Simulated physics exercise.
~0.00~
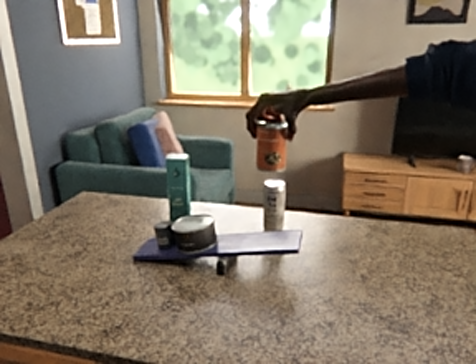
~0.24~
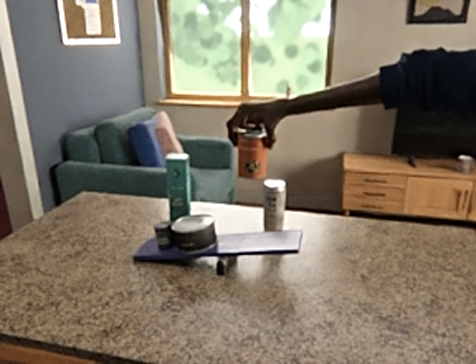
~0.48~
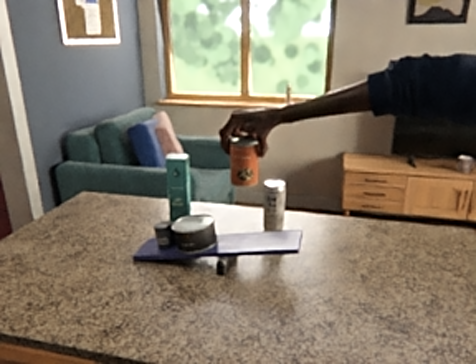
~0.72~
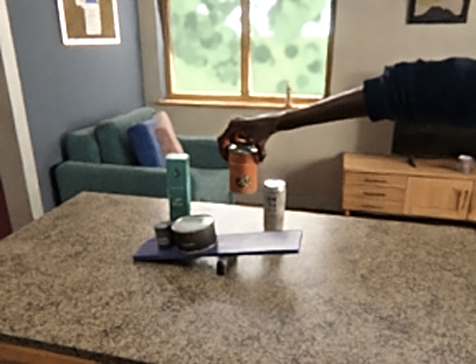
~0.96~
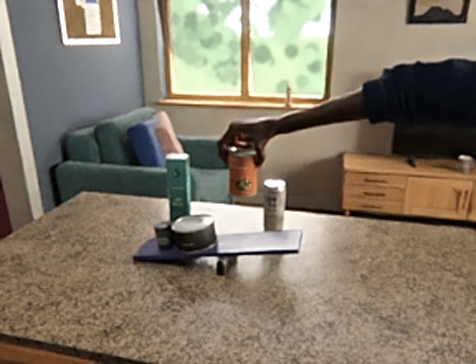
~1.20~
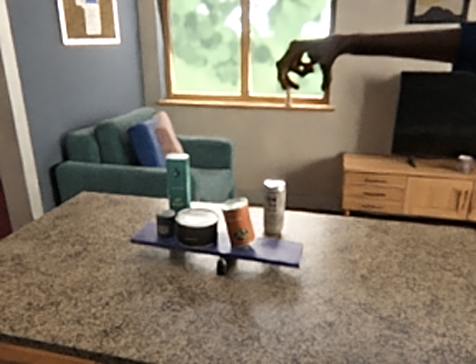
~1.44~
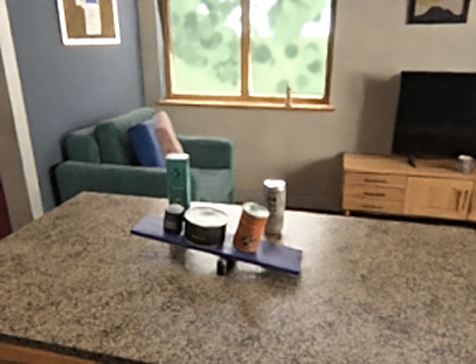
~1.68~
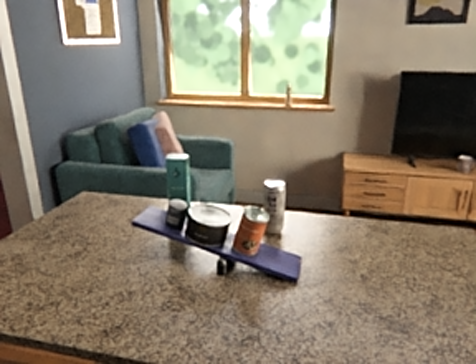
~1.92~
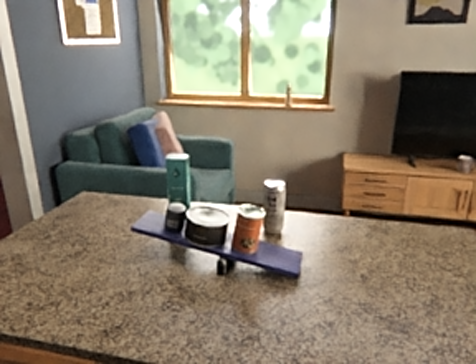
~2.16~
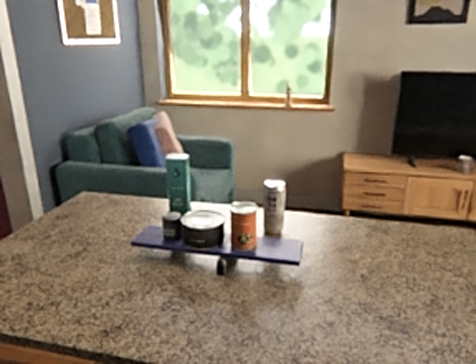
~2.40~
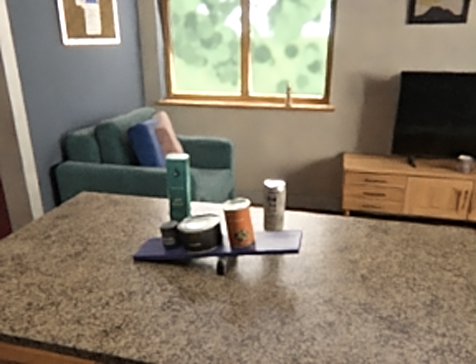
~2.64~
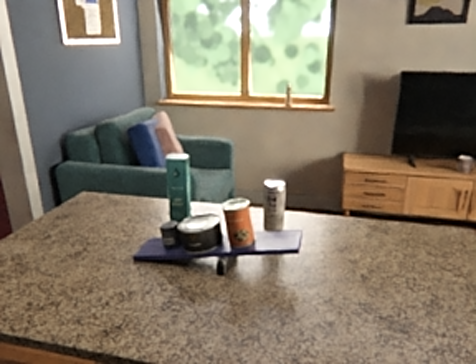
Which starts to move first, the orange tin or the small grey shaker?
The orange tin moves first, as the hand shifts it above the plank. The grey shaker only starts to move later, when the tin has been let go and the plank tips.
